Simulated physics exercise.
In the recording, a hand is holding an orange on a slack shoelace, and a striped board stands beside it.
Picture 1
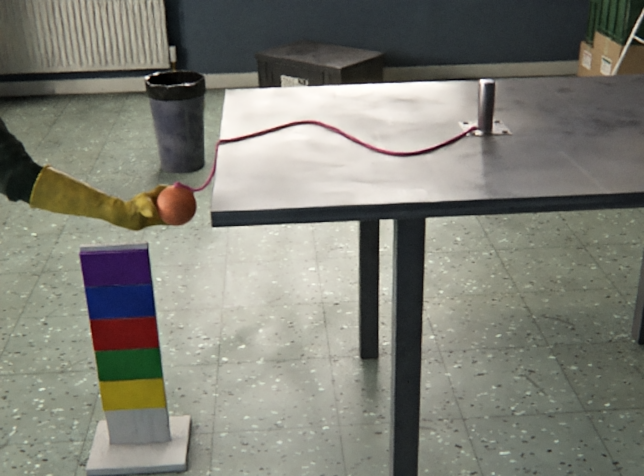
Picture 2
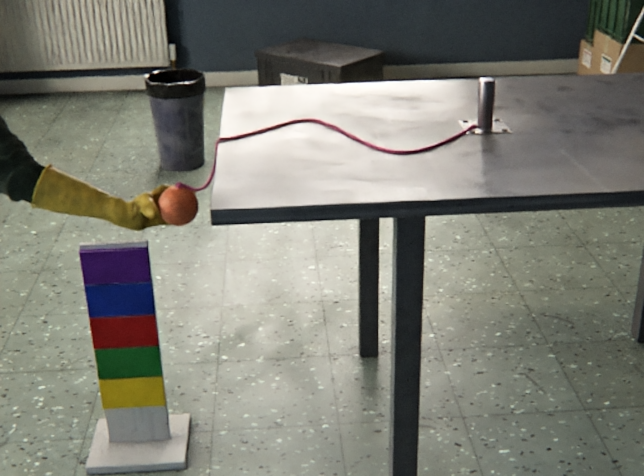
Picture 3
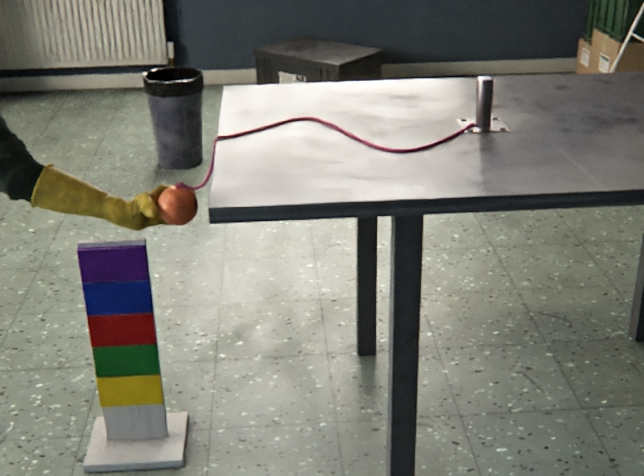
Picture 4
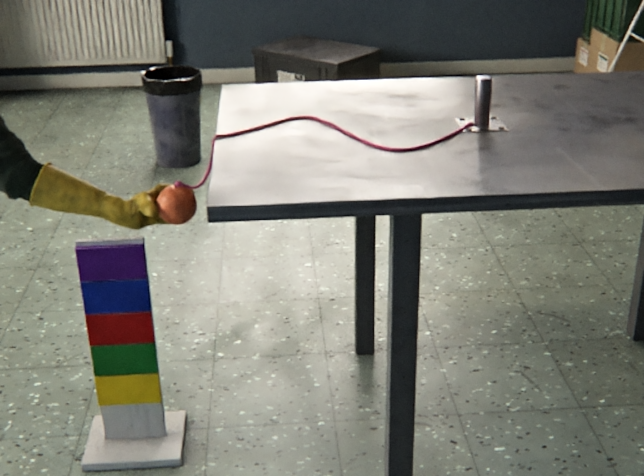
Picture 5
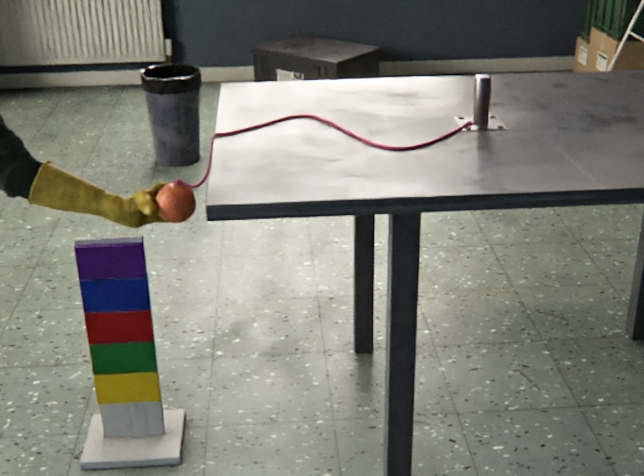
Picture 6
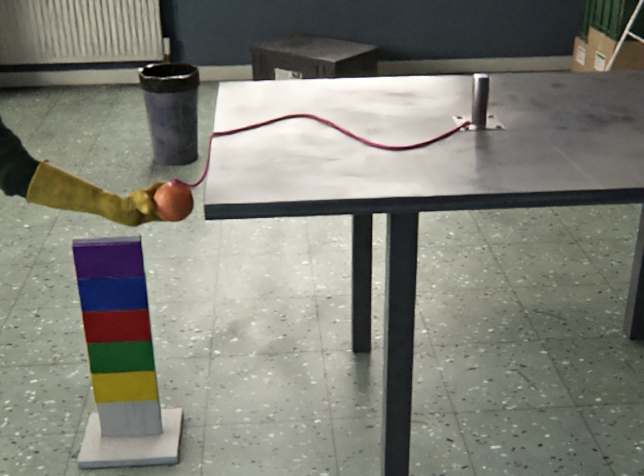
At first, a yellow-gloved hand at the left holds an orange beside a dark table, with a slack red shoelace running from it across the tabletop to a metal post. The hand keeps its grip above the striped board, and nothing noticeably moves except the whole view, which shifts very slightly.
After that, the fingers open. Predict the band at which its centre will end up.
I predict the red band.
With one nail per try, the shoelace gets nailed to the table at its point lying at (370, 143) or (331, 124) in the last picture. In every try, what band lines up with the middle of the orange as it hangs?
Results, in sequence: Blue / purple.
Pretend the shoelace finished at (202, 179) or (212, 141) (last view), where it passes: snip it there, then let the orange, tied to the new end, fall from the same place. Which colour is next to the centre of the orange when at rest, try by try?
Blue; purple.
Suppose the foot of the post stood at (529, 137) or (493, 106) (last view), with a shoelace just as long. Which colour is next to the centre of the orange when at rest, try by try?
First try: Blue; second try: Blue.
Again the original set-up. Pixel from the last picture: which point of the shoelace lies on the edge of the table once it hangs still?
That spot is around (297, 115).
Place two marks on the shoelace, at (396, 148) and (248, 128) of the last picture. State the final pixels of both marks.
Near (361, 130) and (214, 203).
Early on, orange near (245, 315); level with red.
Midway, orange near (207, 324); level with red.
Finally, orange near (220, 324); level with red. The red one.
